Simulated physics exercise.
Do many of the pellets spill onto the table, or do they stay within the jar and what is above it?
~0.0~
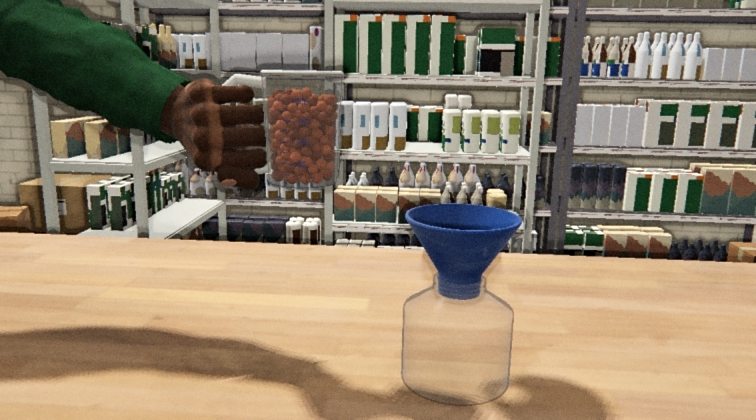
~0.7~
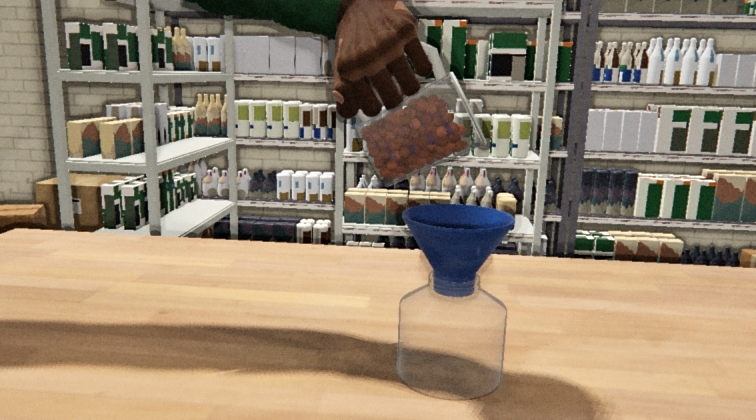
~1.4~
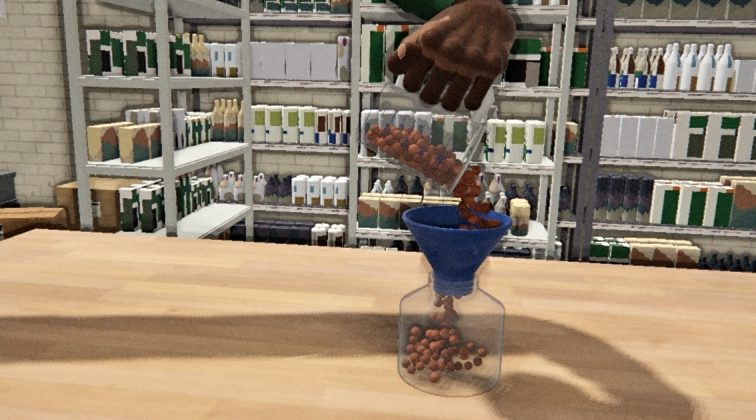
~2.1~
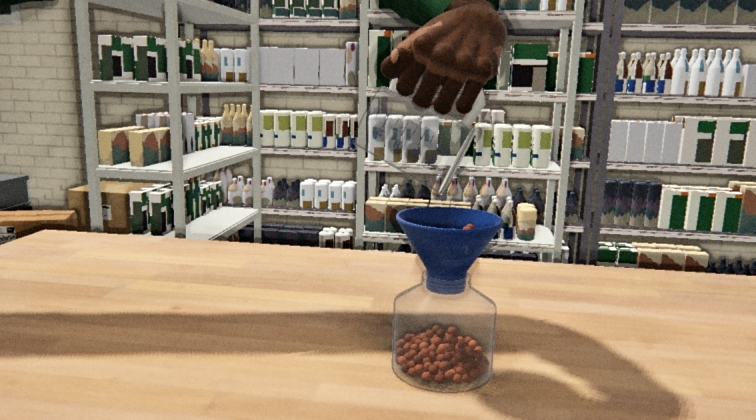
They stay within the jar and what is above it, with hardly any spilling. Most end up in the jar, while a part stays above it.
